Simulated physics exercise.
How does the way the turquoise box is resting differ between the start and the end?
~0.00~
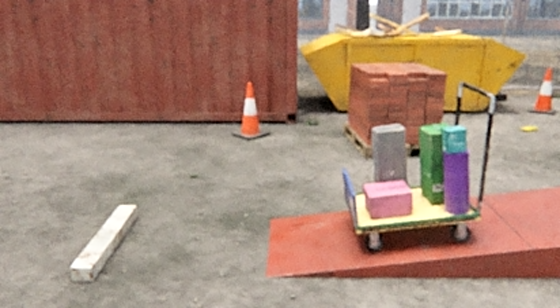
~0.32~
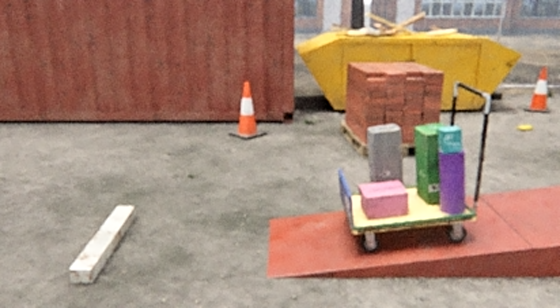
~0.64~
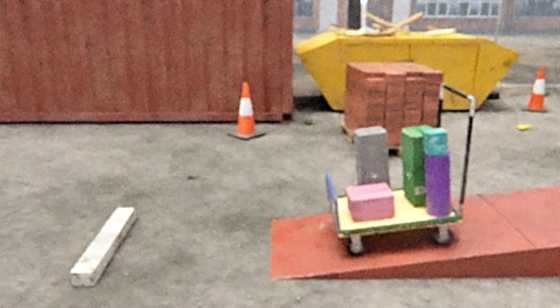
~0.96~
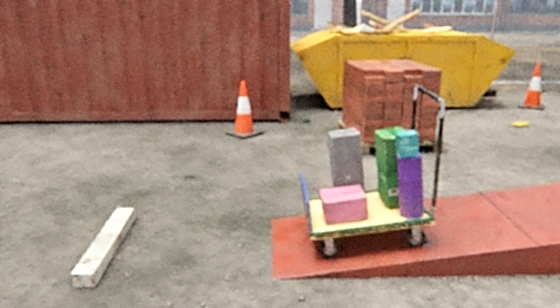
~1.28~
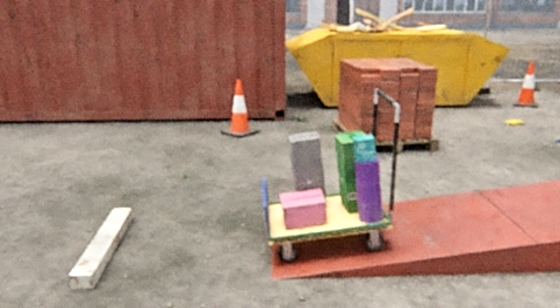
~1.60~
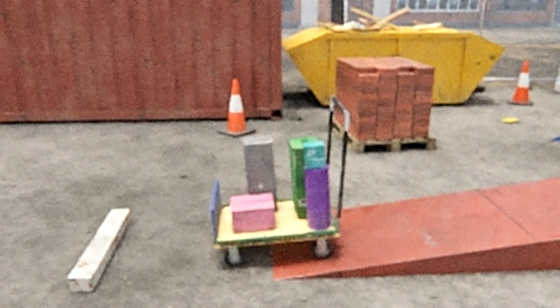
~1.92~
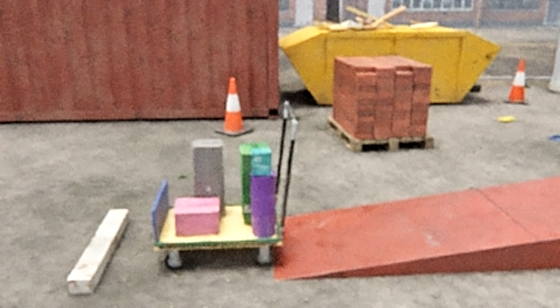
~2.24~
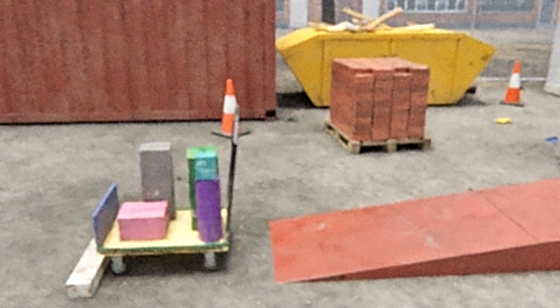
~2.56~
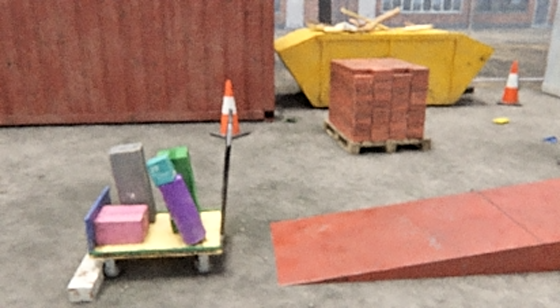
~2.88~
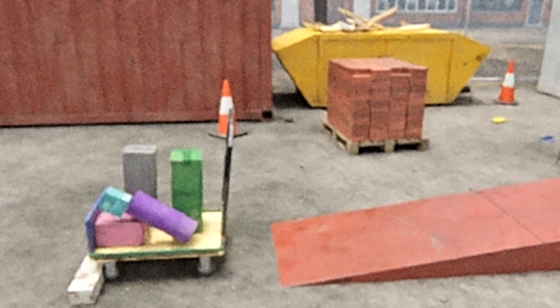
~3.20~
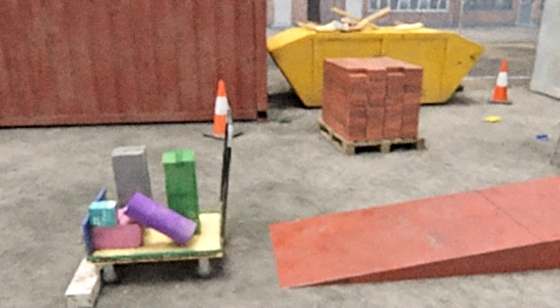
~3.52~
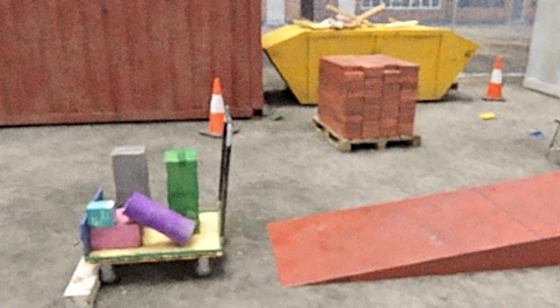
At the start the turquoise box is upright on top of the purple canister. By the end it is lying on its side near the front of the trolley.
A flat trolley with a yellow deck rolls left down a red ramp in an open yard, seen from the side by a slightly drifting camera. It carries a pink box at the front, tall grey and green boxes, and a turquoise box on top of a purple canister, while a rusty red container, a yellow skip and stacked bricks stand behind. The trolley crosses the level ground and stops against a pale kerb. The canister and turquoise box tip left as the green box briefly leans and settles back. Finally, the canister lies slanted over the pink box, the turquoise box rests at the front, and the grey and green boxes stand.
